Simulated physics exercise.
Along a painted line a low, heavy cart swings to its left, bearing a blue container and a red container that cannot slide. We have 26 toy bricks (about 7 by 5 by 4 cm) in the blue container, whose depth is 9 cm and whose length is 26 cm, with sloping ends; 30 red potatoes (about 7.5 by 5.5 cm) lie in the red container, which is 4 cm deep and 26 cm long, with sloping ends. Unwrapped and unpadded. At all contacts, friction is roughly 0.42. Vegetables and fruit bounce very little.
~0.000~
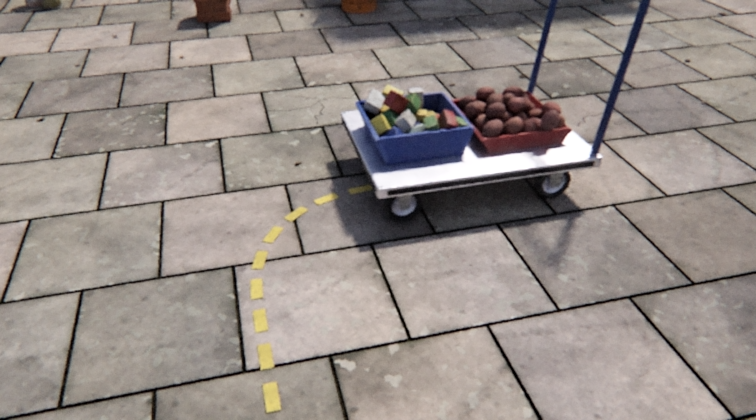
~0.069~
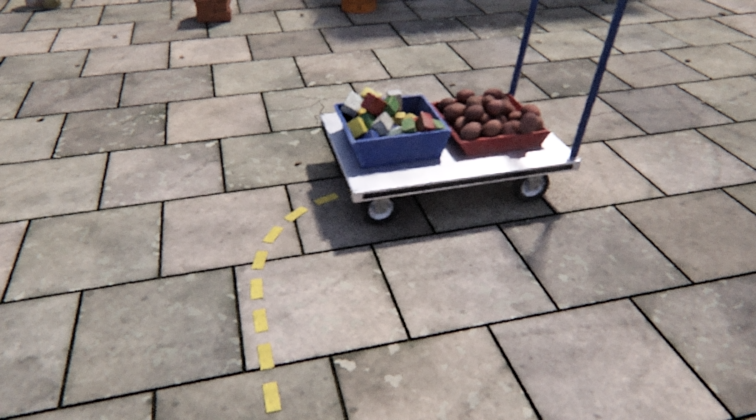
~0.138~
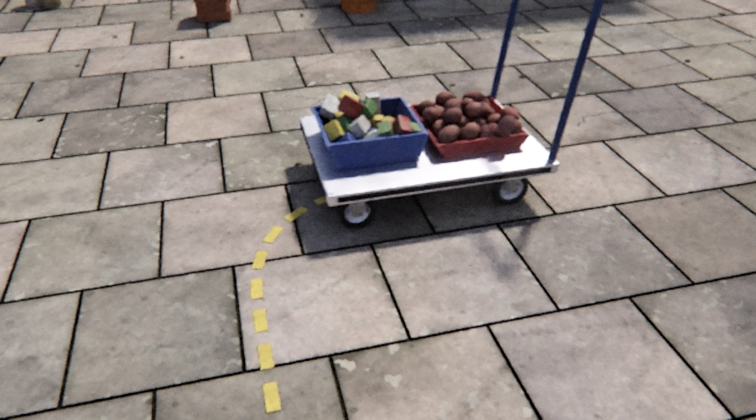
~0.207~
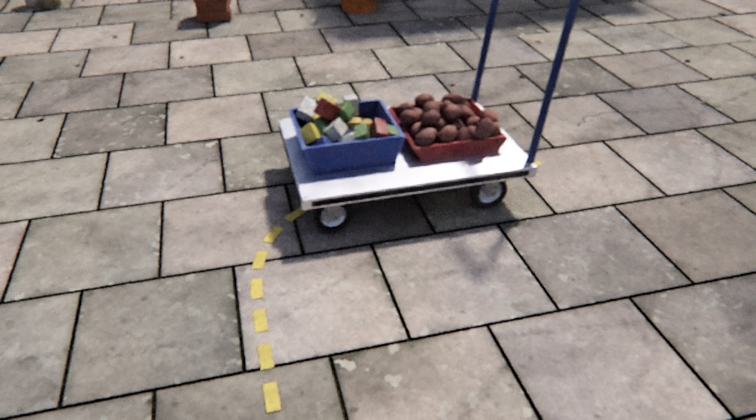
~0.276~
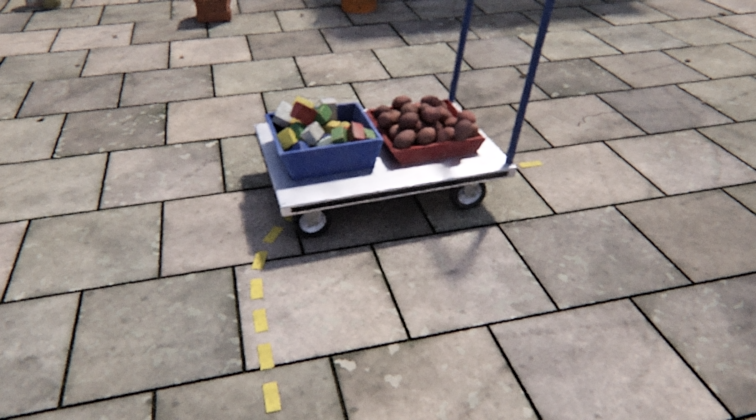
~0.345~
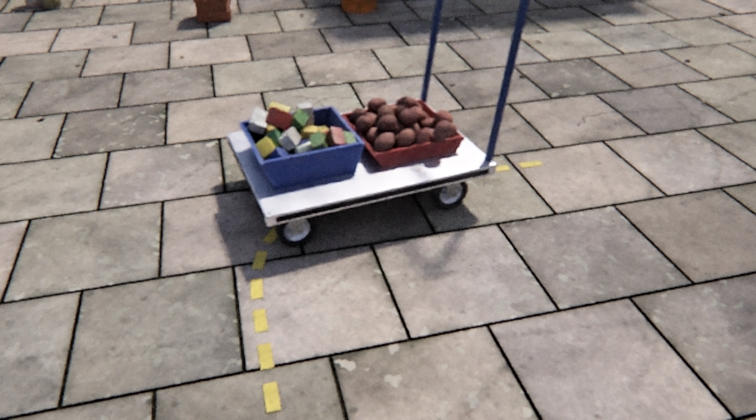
A low cart carrying toy bricks and red potatoes rolls left along a yellow dashed line.
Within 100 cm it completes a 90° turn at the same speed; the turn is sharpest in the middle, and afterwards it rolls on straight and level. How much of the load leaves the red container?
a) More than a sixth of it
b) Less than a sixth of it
b.
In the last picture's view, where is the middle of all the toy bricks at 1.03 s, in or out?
Centre approx. at (255, 309).
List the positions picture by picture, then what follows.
In the first picture (places track the rim corner closest to us here), red container (485, 139); blue container (379, 138); heading changed by 0°, 0 cm rolled; all still inside.
In the second picture, red container (463, 141); blue container (355, 141); heading changed by 0°, 8 cm rolled.
In the third picture, red container (440, 144); blue container (330, 145); heading changed by 0°, 17 cm rolled.
In the fourth picture, red container (417, 147); blue container (306, 148); heading changed by 0°, 25 cm rolled.
In the fifth picture, red container (395, 150); blue container (283, 153); heading changed by 3°, 33 cm rolled.
In the sixth picture, red container (377, 154); blue container (264, 162); heading changed by 8°, 41 cm rolled; all still inside.
After 0.61 s, the blue container is down by 1 of 26 and the red container is down by 1 of 30.
After 0.78 s, the blue container is down by 1 of 26 and the red container is down by 1 of 30.
After 1.03 s, the blue container is down by 1 of 26 and the red container is down by 1 of 30.
Outcome (at 1.48 s), the blue container is down by 1 of 26 and the red container is down by 1 of 30. Asked share, 1 of 30, 3 per cent.
